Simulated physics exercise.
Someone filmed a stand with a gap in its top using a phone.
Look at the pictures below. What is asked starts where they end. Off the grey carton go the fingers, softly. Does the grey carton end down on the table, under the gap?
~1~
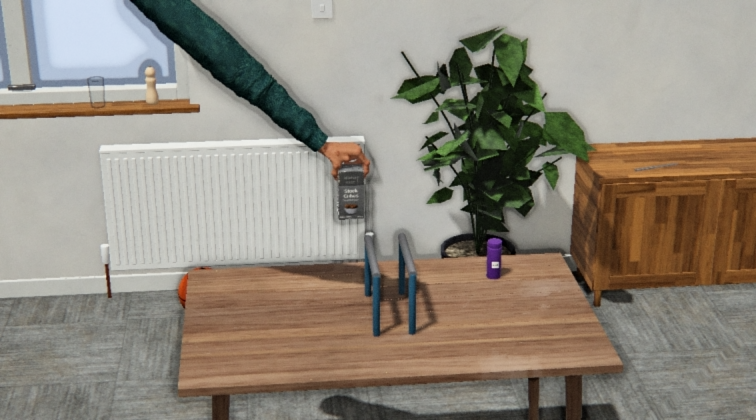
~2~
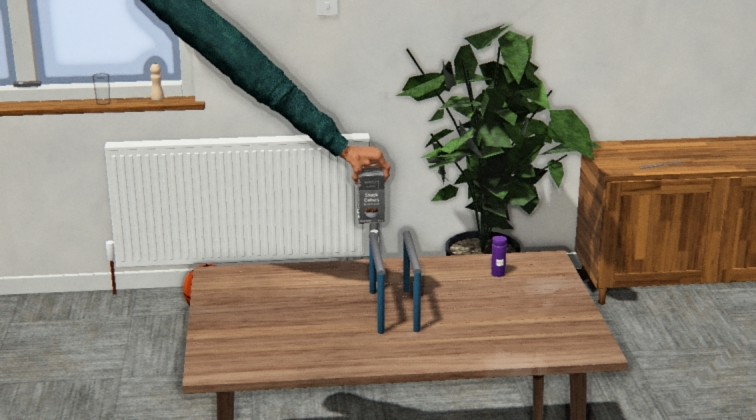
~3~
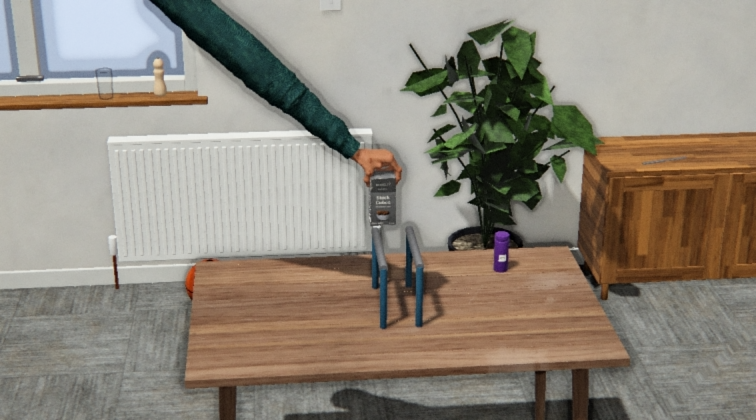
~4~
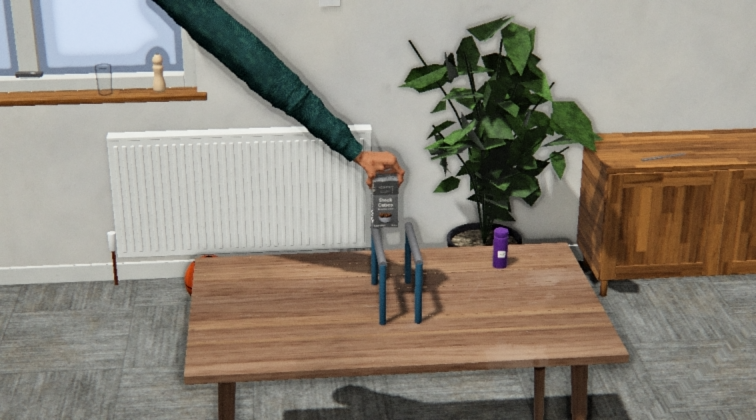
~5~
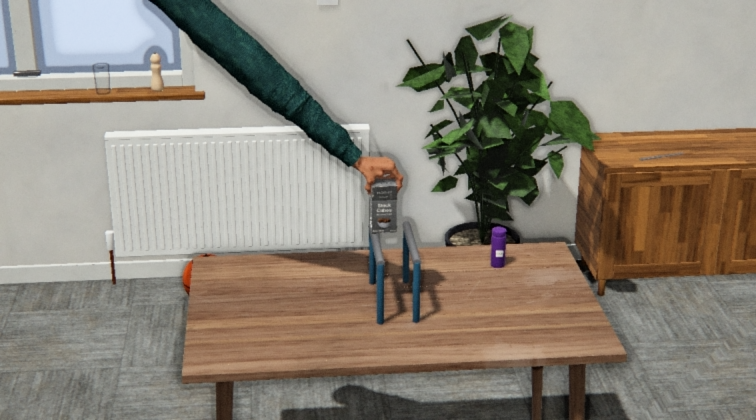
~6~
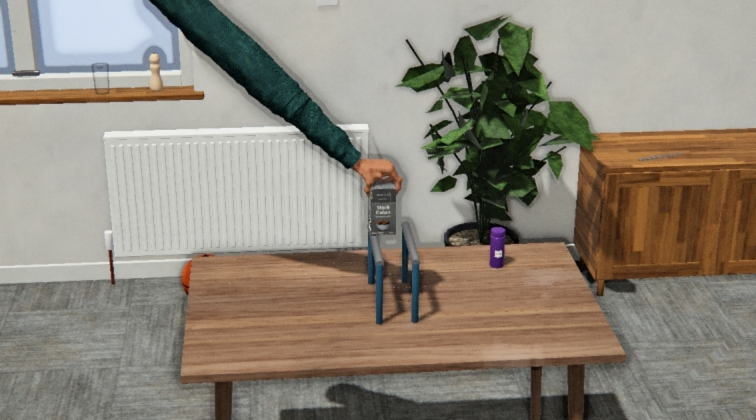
My bet is it stays put up there.
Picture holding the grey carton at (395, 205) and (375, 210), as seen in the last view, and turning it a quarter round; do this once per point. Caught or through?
First try it falls clear through; second try it gets held up.
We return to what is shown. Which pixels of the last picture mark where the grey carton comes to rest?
The object ends up somewhere near (401, 230).
Then, 0.20 s past the last view, grey carton rocked 10° from its first pose near (387, 218).
Then, 0.30 s past the last view, grey carton rocked 44° from its first pose near (399, 228).
Then, 0.40 s past the last view, grey carton rocked 74° from its first pose near (402, 230).
Finally, down or leaning hard on the stand or table, grey carton; purple shaker still in place. Final places as the last picture's camera would see them, grey carton near (401, 231). The carton lodges.
